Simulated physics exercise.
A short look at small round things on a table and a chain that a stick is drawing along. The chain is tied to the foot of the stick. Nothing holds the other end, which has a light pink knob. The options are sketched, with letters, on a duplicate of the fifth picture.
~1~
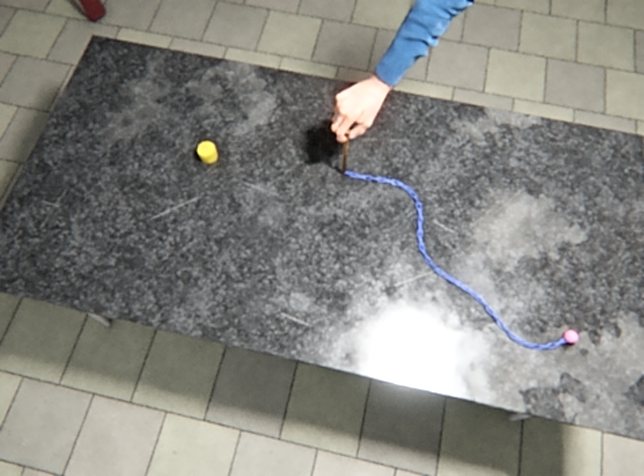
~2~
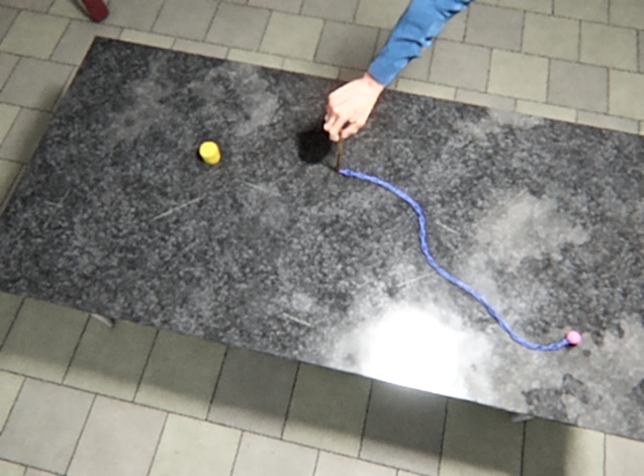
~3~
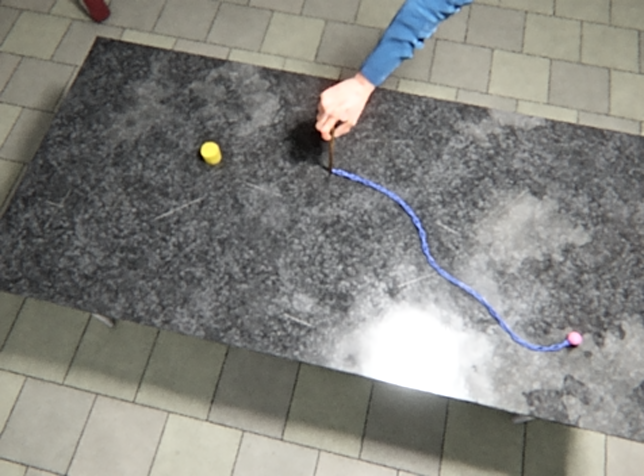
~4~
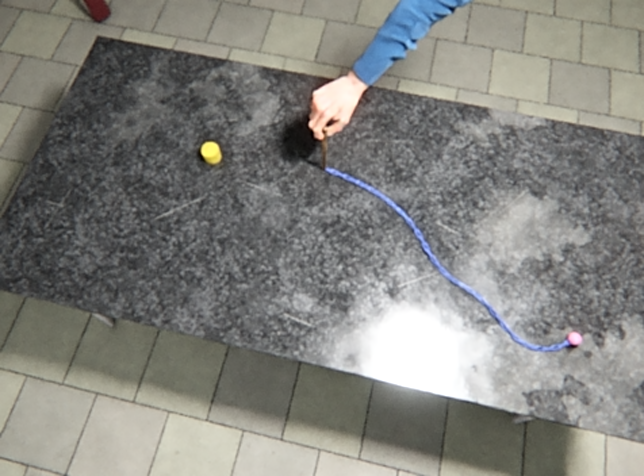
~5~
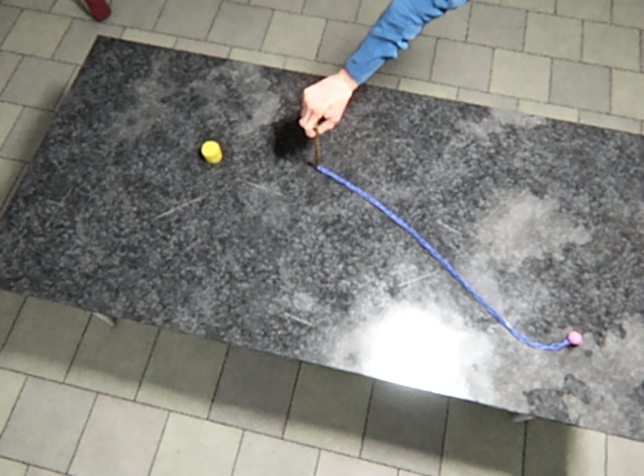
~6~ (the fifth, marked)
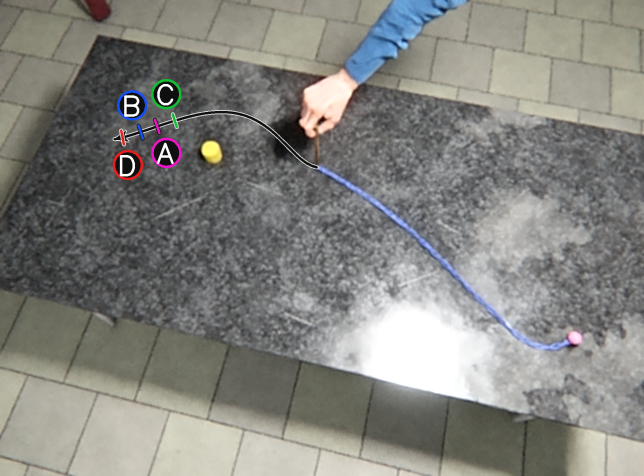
A hand and blue-sleeved forearm reach in from the top over a mottled dark grey table on pale paving, seen from above at a slant. The fingers hold a thin stick joined to a wavy blue chain that runs down to a small pink object at lower right, with a yellow pot at left. The hand draws the stick slowly left, straightening the chain's curves, while the pot and pink object barely shift.
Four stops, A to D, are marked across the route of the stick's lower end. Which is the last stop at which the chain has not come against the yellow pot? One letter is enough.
All is well up to B.
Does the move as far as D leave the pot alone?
No.
On the marked copy, A at (157, 126); B at (141, 132); C at (175, 121); D at (123, 137); the route from (317, 167) via (227, 112) to (115, 139).
Taking B. A third of the way, foot of the stick (265, 126), middle of the chain (376, 214), free end (506, 310).
Two thirds of the way, foot of the stick (200, 115), middle of the chain (324, 177), free end (446, 264).
When it is over, foot of the stick (141, 132), middle of the chain (279, 166), free end (407, 235); nothing has been touched.
As for the rest, A is safe but short; C is safe but short; D brings the chain against the pot.
